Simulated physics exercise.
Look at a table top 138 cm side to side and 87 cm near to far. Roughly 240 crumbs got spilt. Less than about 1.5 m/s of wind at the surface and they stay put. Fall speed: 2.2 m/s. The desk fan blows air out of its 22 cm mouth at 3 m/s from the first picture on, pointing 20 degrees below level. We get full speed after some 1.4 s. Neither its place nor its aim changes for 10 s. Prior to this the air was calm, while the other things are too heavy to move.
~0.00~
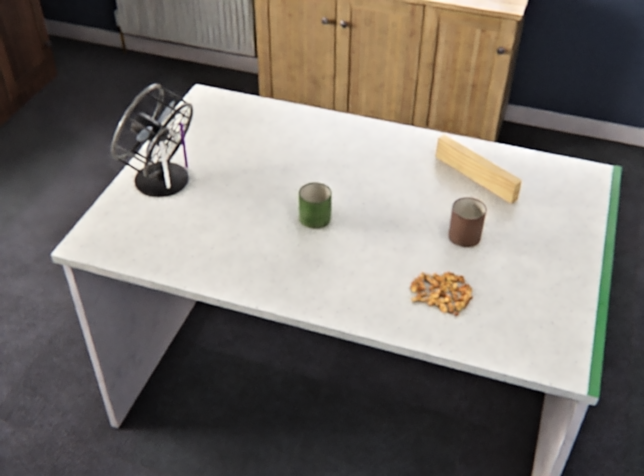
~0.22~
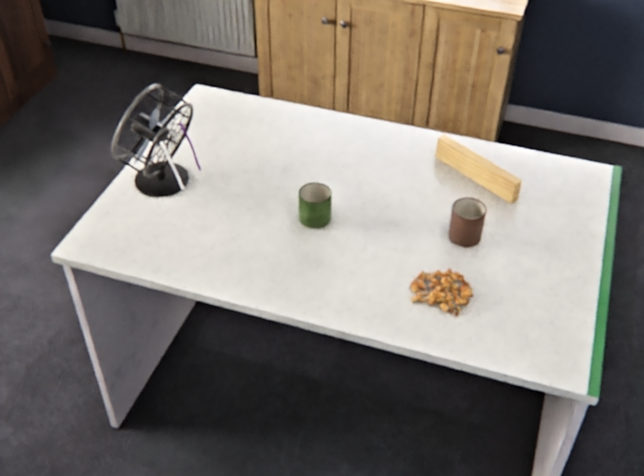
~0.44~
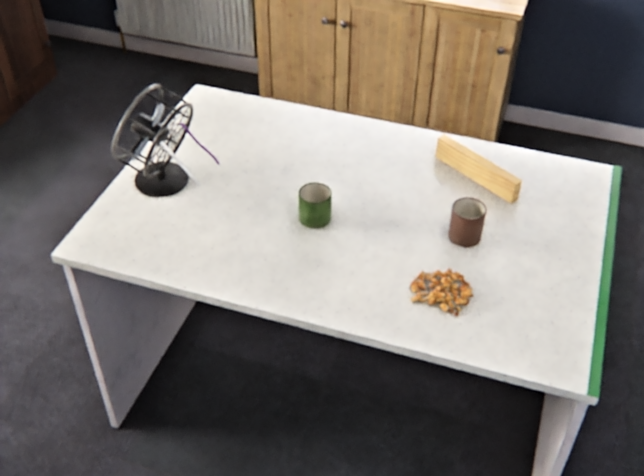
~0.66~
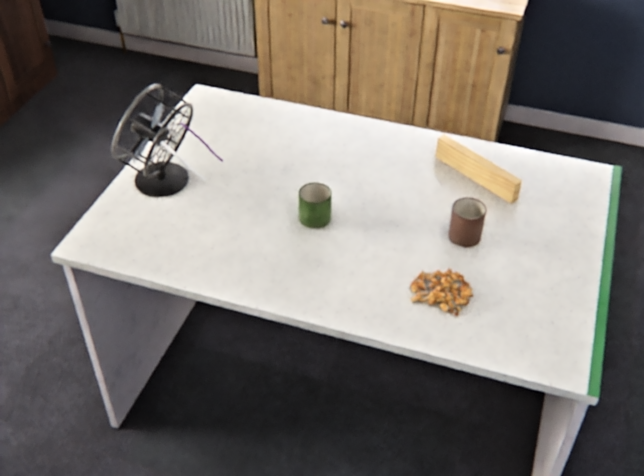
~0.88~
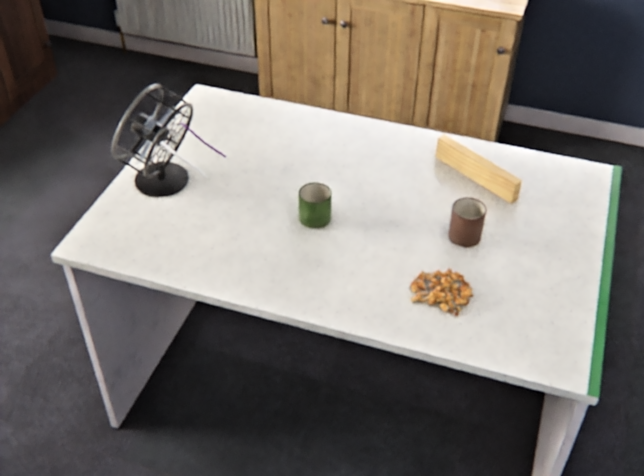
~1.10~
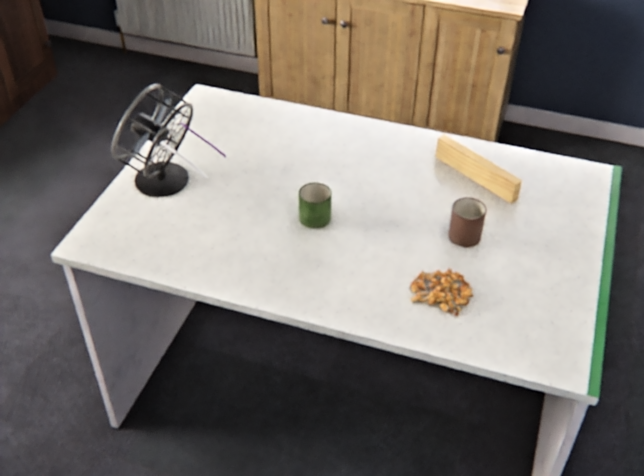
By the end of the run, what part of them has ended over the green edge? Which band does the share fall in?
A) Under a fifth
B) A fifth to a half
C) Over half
Option C: Over half.
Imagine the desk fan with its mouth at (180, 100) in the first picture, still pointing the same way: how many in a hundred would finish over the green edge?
Estimate: About 2 %.
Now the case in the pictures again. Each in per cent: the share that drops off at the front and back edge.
I'd guess close to 25 percent front and near 0 percent back.
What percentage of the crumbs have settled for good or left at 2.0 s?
Roughly 15 % of them.
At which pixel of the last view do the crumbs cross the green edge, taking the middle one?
The halfway point of the crossings is around (602, 364) in the last picture.
After 2.0 s the count stands so, 34 % are over the green edge; the middle of those still in play is near (536, 323).
After 3.2 s the count stands so, 79 % are over the green edge.
After 5.5 s the count stands so, 80 % are over the green edge.
After 10.0 s, at the end, 80 % are over the green edge.
